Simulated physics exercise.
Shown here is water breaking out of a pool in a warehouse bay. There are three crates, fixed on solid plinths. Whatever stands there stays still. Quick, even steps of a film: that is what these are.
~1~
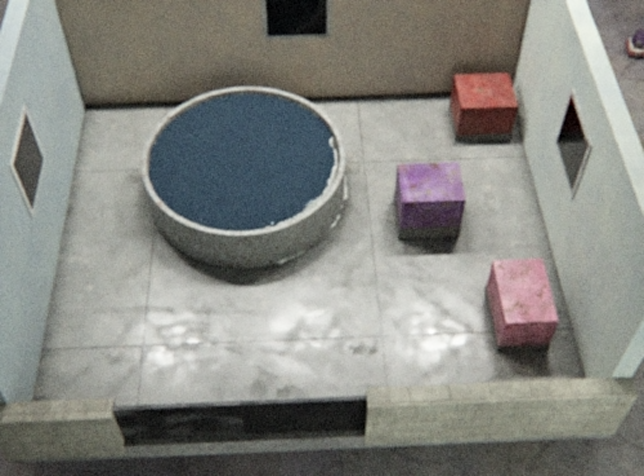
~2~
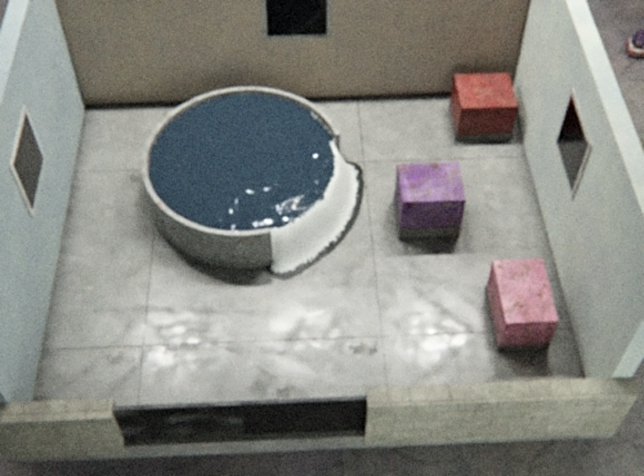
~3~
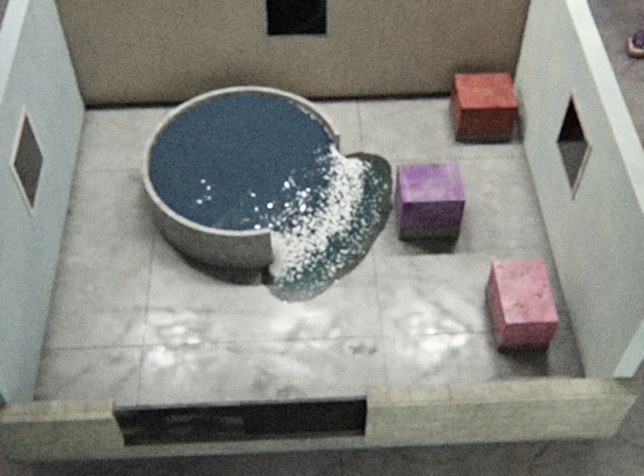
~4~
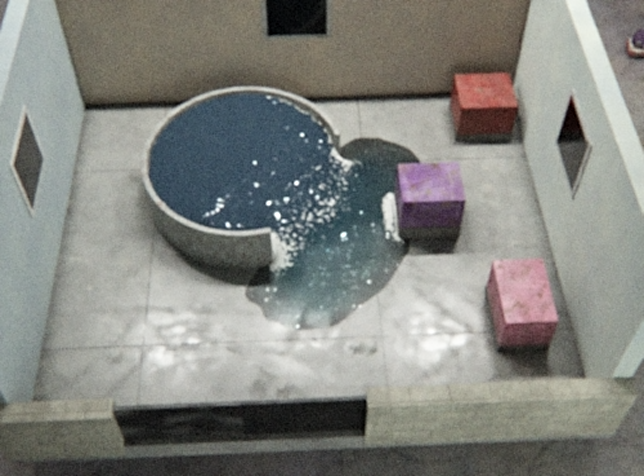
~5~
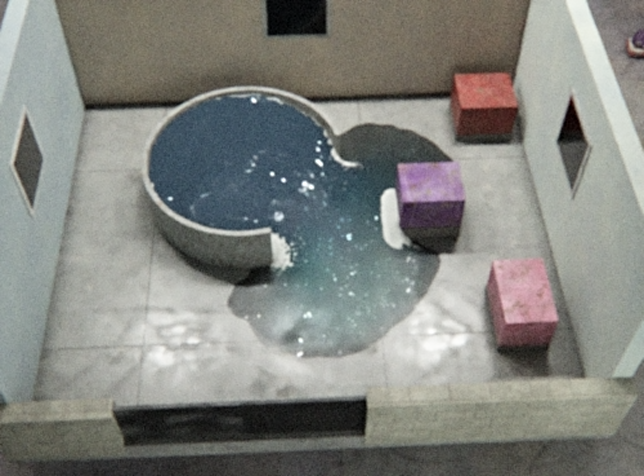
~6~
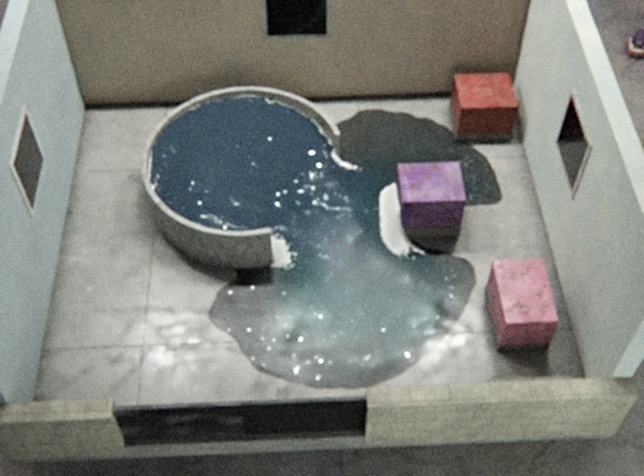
The clip shows a round tank of dark water in a walled bay with three crates; water bursts through its right side, spreads across the floor, and flows around the purple crate toward the red and pink ones.
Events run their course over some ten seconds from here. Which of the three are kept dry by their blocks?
The red crate ends up wet; the pink crate ends up wet; the purple crate ends up wet.
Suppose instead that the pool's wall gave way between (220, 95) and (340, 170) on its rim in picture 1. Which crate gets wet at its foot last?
The one in pink, by my reading.
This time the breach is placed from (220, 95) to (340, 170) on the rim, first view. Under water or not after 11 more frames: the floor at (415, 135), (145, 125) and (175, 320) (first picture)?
Order as asked: Swamped, swamped, untouched.
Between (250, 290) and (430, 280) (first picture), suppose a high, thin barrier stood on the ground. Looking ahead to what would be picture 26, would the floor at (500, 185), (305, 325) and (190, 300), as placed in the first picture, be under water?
First inundated, then unwetted, then inundated.
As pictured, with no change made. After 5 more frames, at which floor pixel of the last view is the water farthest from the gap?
Near (577, 408).
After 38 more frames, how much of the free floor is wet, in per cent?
Near 95 in a hundred.
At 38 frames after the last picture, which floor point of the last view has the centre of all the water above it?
Roughly (347, 242).
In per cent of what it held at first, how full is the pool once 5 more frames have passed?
I'd put it at some 64 per cent.
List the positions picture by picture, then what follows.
In the first picture, the round tank at (244, 160) is whole and still.
In the second picture, water pours out at (330, 211) and has run to (353, 166).
In the third picture, water pours out at (330, 214) and has run to (377, 160).
In the fourth picture, the front is at (391, 147), out from the gap at (329, 216).
In the fifth picture, the front is at (409, 135), out from the gap at (329, 216).
In the sixth picture, water pours out at (329, 217) and has run to (483, 165).
A moment on, water covers 40 % of the floor; the red crate water round its plinth, the pink crate water round its plinth, the purple crate water round its plinth.
Next, water covers 50 % of the floor; the red crate water round its plinth, the pink crate water round its plinth, the purple crate water round its plinth.
Then, water covers 65 % of the floor; the red crate water round its plinth, the pink crate water round its plinth, the purple crate water round its plinth.
Later, water covers 95 % of the floor; the red crate water round its plinth, the pink crate water round its plinth, the purple crate water round its plinth.
In the end, water covers 100 % of the floor; the red crate was topped, the pink crate was topped, the purple crate was topped.
